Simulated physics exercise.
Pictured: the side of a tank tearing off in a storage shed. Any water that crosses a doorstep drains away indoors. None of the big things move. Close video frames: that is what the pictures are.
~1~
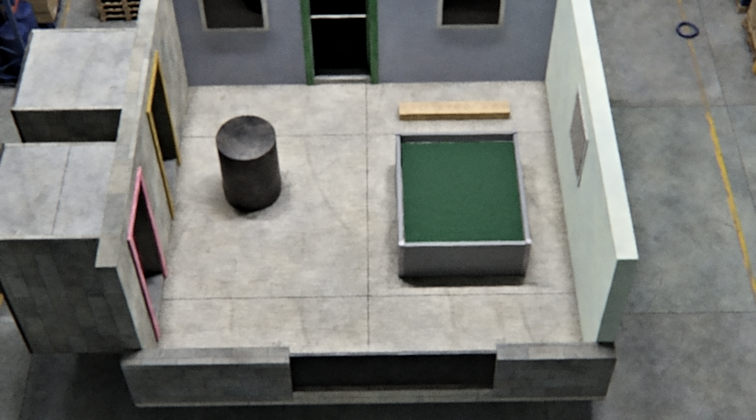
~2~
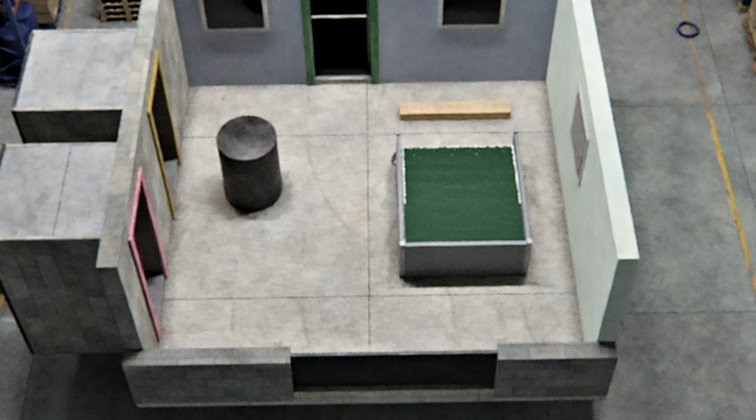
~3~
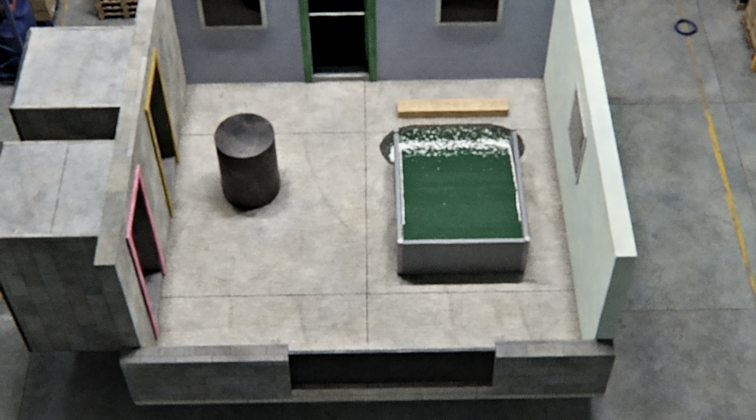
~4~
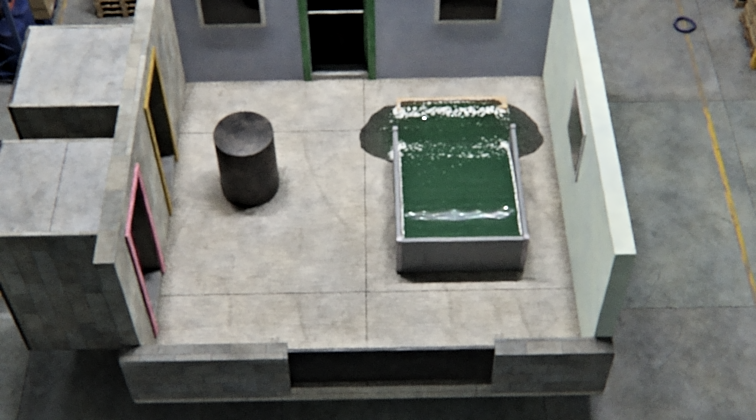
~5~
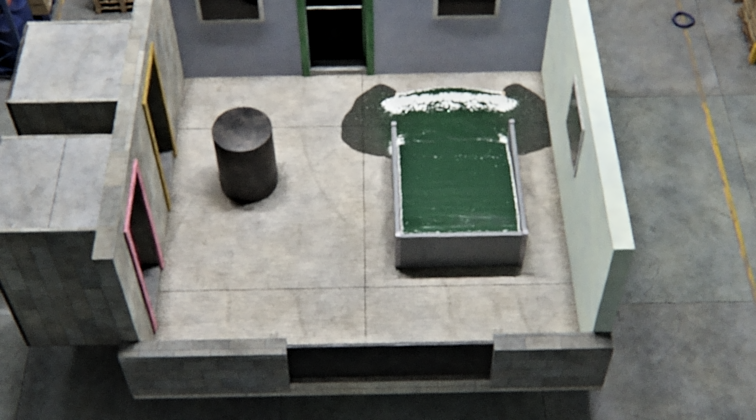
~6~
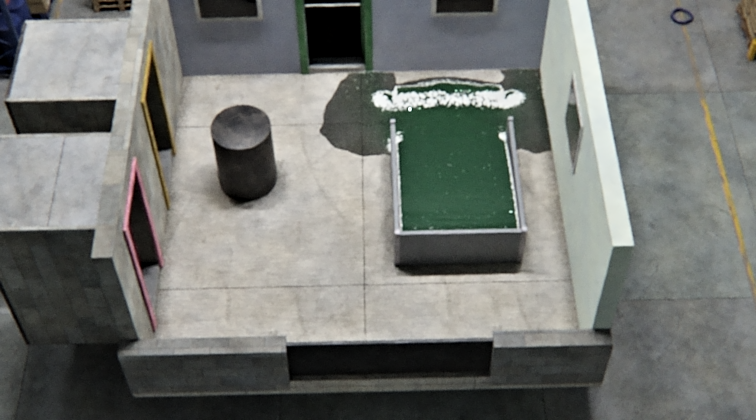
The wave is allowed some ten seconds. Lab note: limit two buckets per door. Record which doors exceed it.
Record: Pink door under limit; yellow door under limit; green door over limit.
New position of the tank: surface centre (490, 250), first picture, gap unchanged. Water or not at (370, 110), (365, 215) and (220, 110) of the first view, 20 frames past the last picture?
Result: Inundated; spared; inundated.
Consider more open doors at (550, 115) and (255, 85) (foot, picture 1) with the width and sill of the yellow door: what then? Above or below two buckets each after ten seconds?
Taken in sequence: Exceeded, then not exceeded.
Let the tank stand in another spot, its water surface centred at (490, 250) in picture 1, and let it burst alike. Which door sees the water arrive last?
The pink door is the last one.
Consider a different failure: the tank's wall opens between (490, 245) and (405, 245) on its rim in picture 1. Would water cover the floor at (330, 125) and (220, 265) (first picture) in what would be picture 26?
The first spot is spared, the second swamped.
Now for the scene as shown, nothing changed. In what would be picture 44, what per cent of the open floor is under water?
Estimate: Some 90 in a hundred.
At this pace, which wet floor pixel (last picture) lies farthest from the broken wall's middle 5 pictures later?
My best guess is about (263, 79).
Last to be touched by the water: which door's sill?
Going by the pictures, I'd say the door marked pink.
A moment on, water covers 20 % of the floor; the pink door not reached, the yellow door not reached, the green door under two buckets in.
Next, water covers 30 % of the floor; the pink door not reached, the yellow door not reached, the green door over two buckets in.
Then, water covers 55 % of the floor; the pink door not reached, the yellow door wet at the sill, nothing in, the green door over two buckets in.
Later, water covers 90 % of the floor; the pink door wet at the sill, nothing in, the yellow door wet at the sill, nothing in, the green door over two buckets in.
In the end, water covers 95 % of the floor; the pink door wet at the sill, nothing in, the yellow door wet at the sill, nothing in, the green door over two buckets in.
